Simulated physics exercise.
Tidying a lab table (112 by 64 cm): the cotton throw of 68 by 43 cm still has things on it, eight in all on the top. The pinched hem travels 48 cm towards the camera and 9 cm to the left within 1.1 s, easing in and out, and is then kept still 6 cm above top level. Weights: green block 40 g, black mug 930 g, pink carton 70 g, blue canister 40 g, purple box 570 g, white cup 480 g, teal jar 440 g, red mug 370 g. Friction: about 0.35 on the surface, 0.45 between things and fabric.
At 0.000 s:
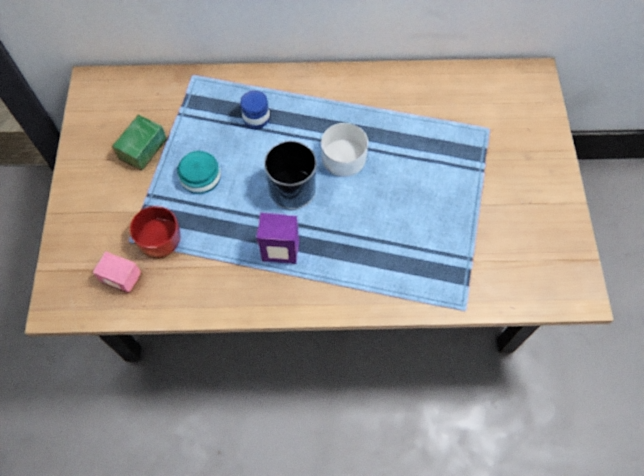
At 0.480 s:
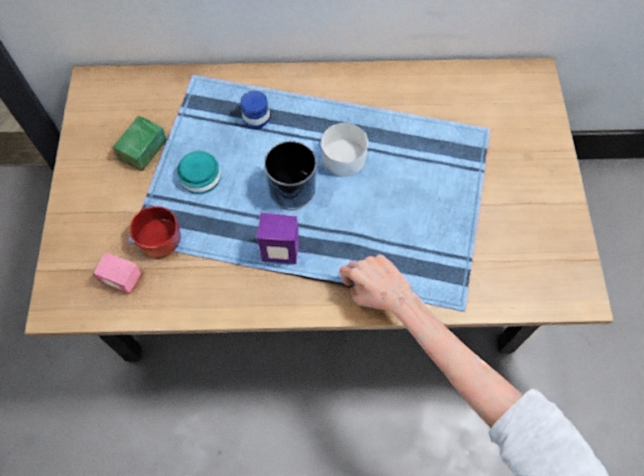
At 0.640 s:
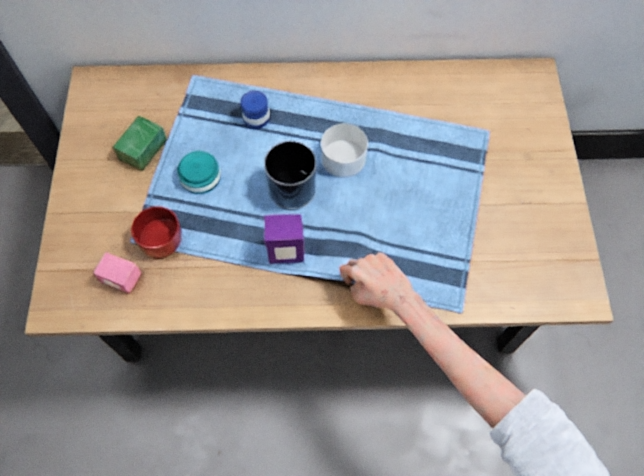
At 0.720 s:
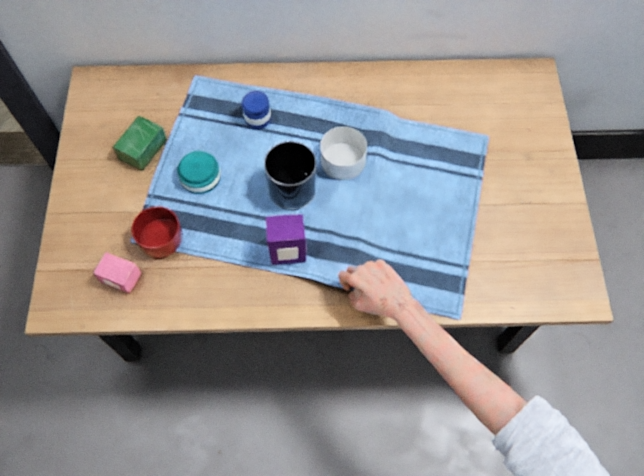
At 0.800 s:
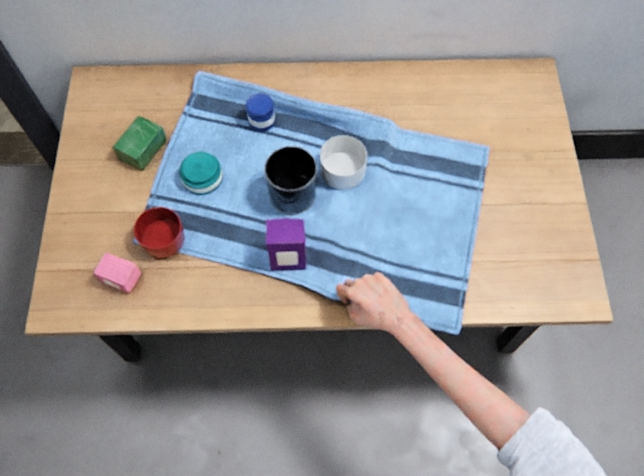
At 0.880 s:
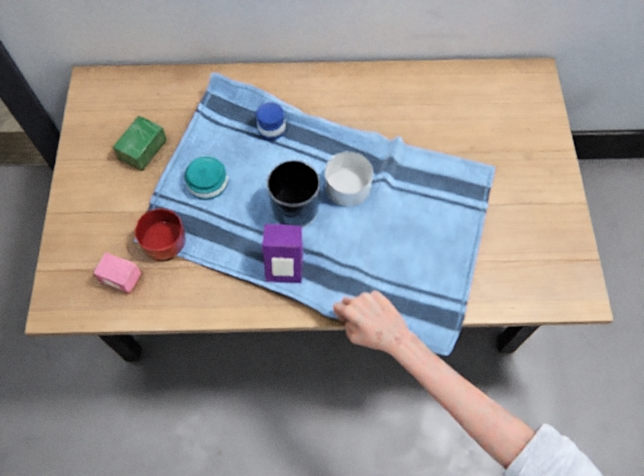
On a lab table, a blue striped cloth lies under several cups, jars and a purple box, with green and pink blocks beside it. A hand reaches in from the lower right, pinches the near hem and draws it towards the camera, slightly left, as the cloth skews and wrinkles and items on it shift slightly.
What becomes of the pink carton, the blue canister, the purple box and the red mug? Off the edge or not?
Result: Pink carton stays on, blue canister falls off, purple box goes over the edge, red mug drops off.
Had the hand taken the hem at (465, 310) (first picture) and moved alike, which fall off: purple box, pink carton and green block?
In that case: Purple box drops off, pink carton stays on, green block remains.
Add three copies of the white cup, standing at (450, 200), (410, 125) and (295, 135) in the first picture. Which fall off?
In that order: Goes over, stays on, falls off.
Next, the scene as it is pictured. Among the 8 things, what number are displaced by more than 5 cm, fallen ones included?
I count 6.
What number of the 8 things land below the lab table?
I count 6.
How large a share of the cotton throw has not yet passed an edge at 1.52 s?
About 5 per cent.
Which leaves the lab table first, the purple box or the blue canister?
First goes the purple one.
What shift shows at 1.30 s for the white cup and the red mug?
White cup 40 cm, red mug 20 cm.
After 1.1 s, 75 % of the cotton throw is still over the top; blue canister 20 cm off its start, purple box 12 cm off its start, red mug 8 cm off its start.
After 1.3 s, 45 % of the cotton throw is still over the top; blue canister 34 cm off its start, purple box on its side, 25 cm off its start, red mug 18 cm off its start.
After 1.5 s, 5 % of the cotton throw is still over the top; blue canister 56 cm off its start at (366, 333), purple box over the edge, red mug over the edge.
After 1.7 s, 0 % of the cotton throw is still over the top; blue canister over the edge, purple box over the edge, red mug over the edge.
After 3.3 s, 0 % of the cotton throw is still over the top; blue canister over the edge, purple box over the edge, red mug over the edge, pink carton 0 cm off its start at (114, 268).
